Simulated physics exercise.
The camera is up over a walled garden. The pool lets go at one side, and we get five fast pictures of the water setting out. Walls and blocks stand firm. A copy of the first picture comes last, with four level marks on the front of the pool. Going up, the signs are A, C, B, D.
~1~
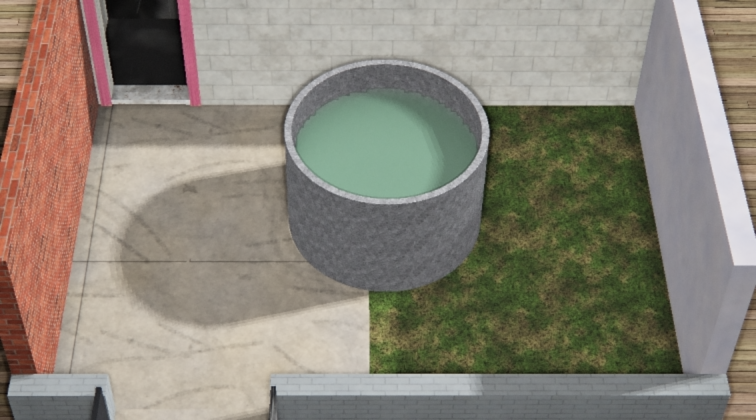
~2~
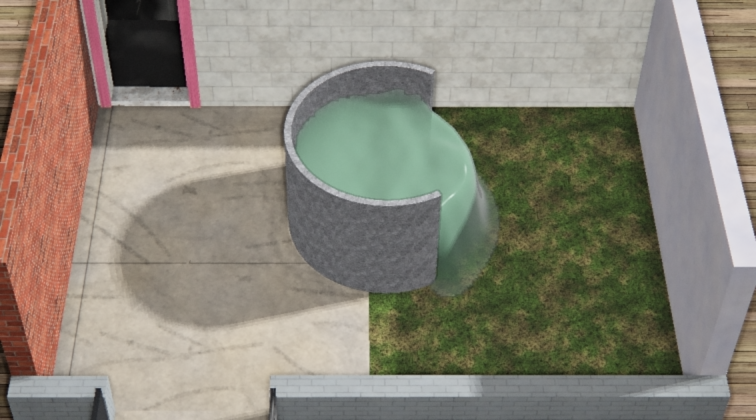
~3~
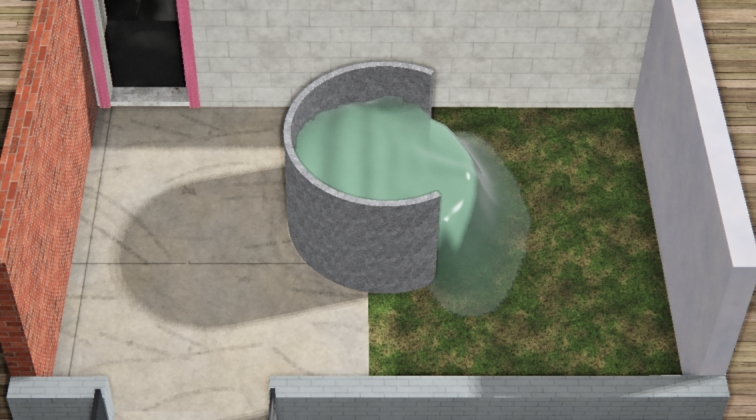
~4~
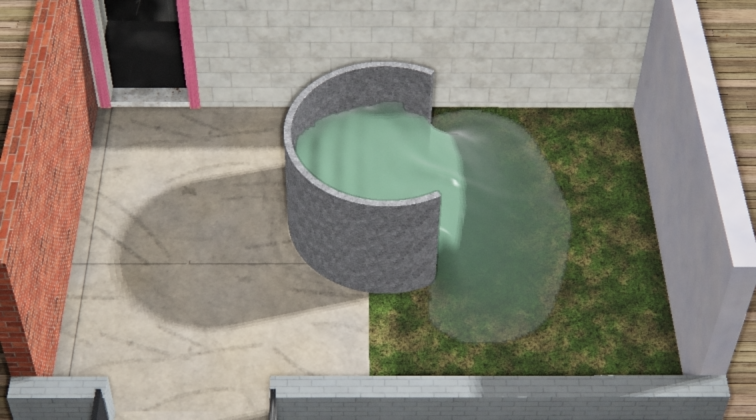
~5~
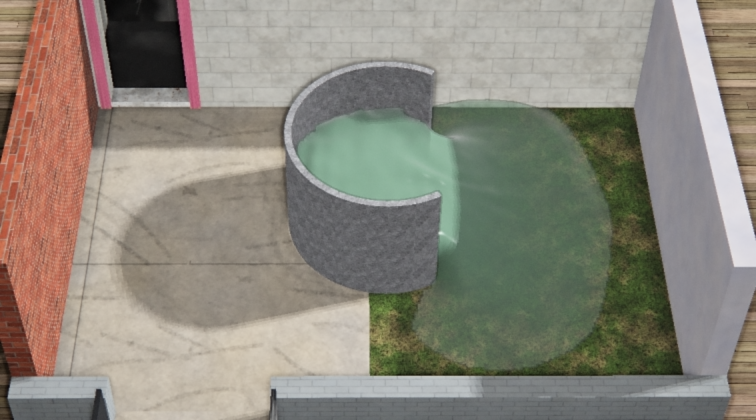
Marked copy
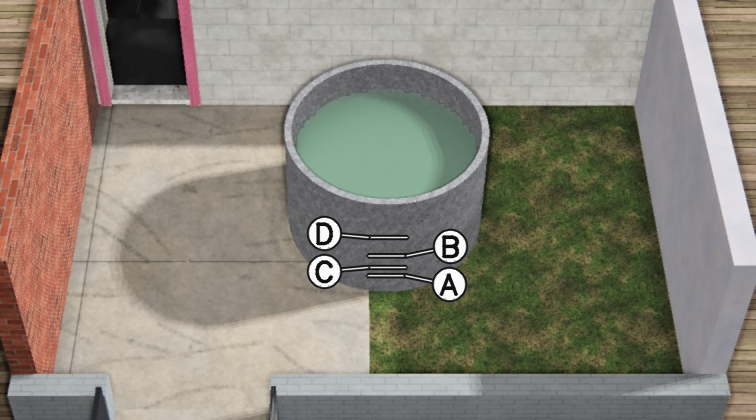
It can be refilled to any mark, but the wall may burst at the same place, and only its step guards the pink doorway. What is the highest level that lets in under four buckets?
Choose D.
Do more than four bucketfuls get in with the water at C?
No, that is safe.
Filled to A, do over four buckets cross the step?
No, not at all.
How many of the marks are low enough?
All of the four.
In white, A at (386, 275); B at (387, 255); C at (387, 267); D at (387, 237); from the bottom up A, C, B, D.
With A, nothing gets over.
With B, nothing gets over.
With C, nothing gets over.
With D, a splash gets over, under a bucket.
